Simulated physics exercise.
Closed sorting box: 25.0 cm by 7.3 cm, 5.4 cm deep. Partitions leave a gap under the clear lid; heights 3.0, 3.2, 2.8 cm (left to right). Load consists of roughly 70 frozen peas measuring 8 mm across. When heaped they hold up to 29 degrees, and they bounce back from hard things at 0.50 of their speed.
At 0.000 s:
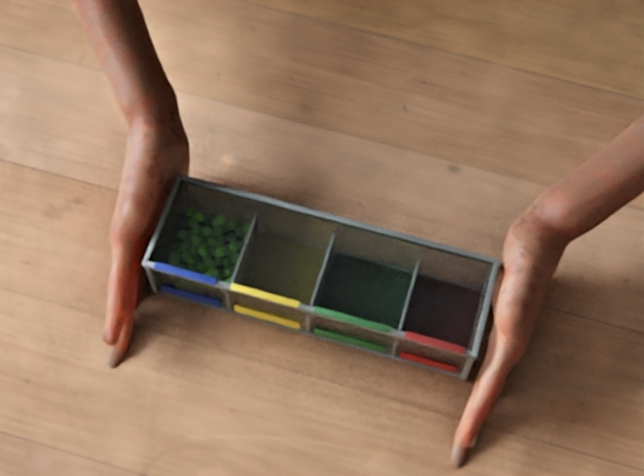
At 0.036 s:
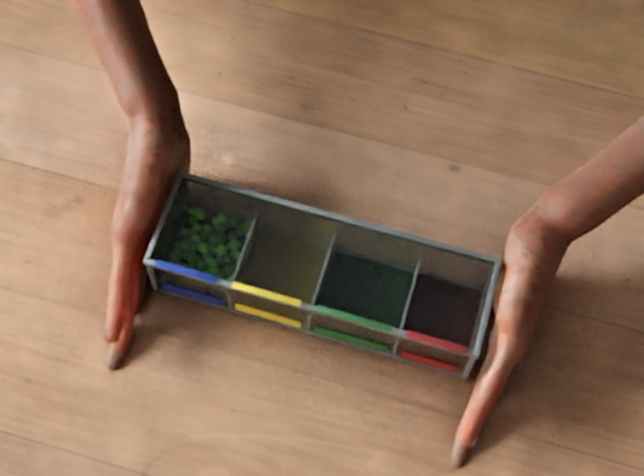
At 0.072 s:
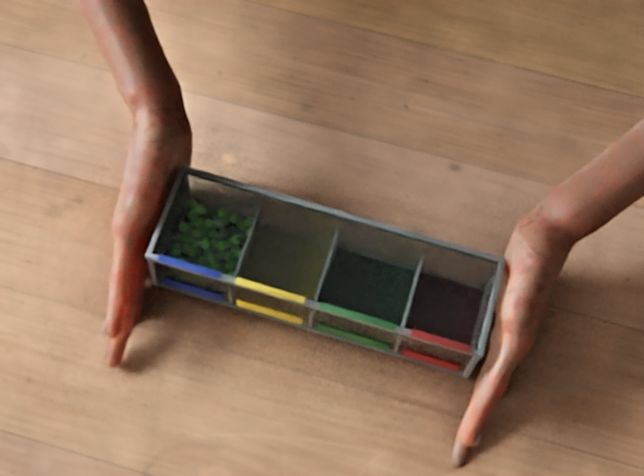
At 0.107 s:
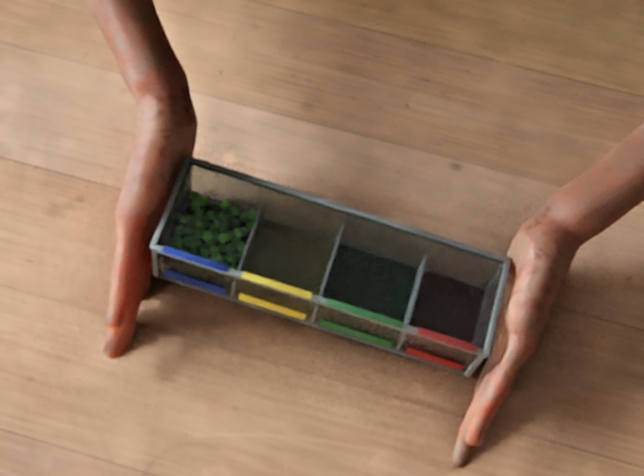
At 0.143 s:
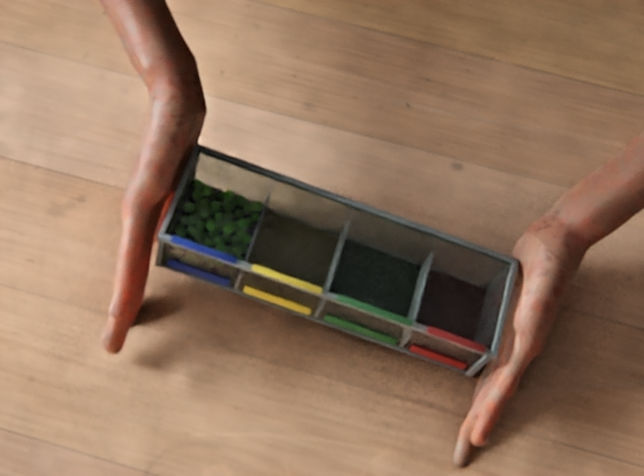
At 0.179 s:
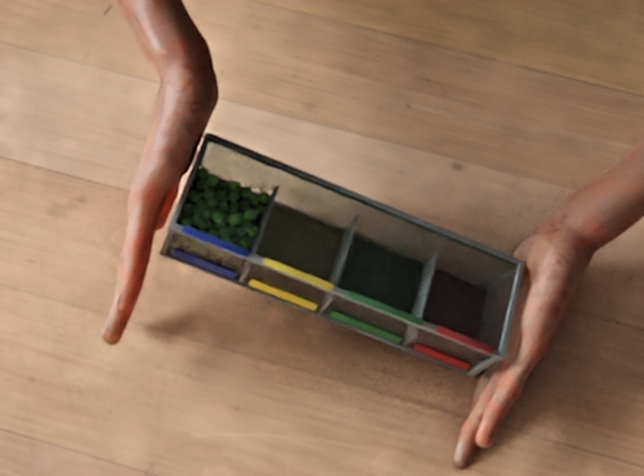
Two hands held a clear box with four sections on a wooden surface, green peas in the blue-marked left one, then slowly tilted it, raising the left end while the right stayed low.
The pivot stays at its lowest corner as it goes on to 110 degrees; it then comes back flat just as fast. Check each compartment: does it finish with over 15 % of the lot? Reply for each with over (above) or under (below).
Red - over, blue - under, green - under, yellow - under.
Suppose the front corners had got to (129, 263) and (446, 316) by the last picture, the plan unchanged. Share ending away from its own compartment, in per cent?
It would come to roughly 0 percent.
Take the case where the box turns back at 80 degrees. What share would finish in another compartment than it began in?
Some 65 per cent.
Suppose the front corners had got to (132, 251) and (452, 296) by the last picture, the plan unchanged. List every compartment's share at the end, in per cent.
Red 0 %, blue 100 %, green 0 %, yellow 0 %.
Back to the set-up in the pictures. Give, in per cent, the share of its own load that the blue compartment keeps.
0 %.
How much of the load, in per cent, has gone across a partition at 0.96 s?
Roughly 45 percent.
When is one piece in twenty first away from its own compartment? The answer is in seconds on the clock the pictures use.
Roughly at the 0.80 s mark.
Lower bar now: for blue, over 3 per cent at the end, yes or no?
For blue, the answer is negative.
After 0.96 s, tilt 110 degrees; red 5 %, blue 55 %, green 5 %, yellow 40 %.
Then, at 1.47 s, tilt 50 degrees; red 90 %, green 5 %, yellow 5 %.
After 2.06 s, tilt 0 degrees; red 90 %, green 5 %, yellow 5 %.
At rest (2.6 s), red 90 %, blue 0 %, green 5 %, yellow 5 %.
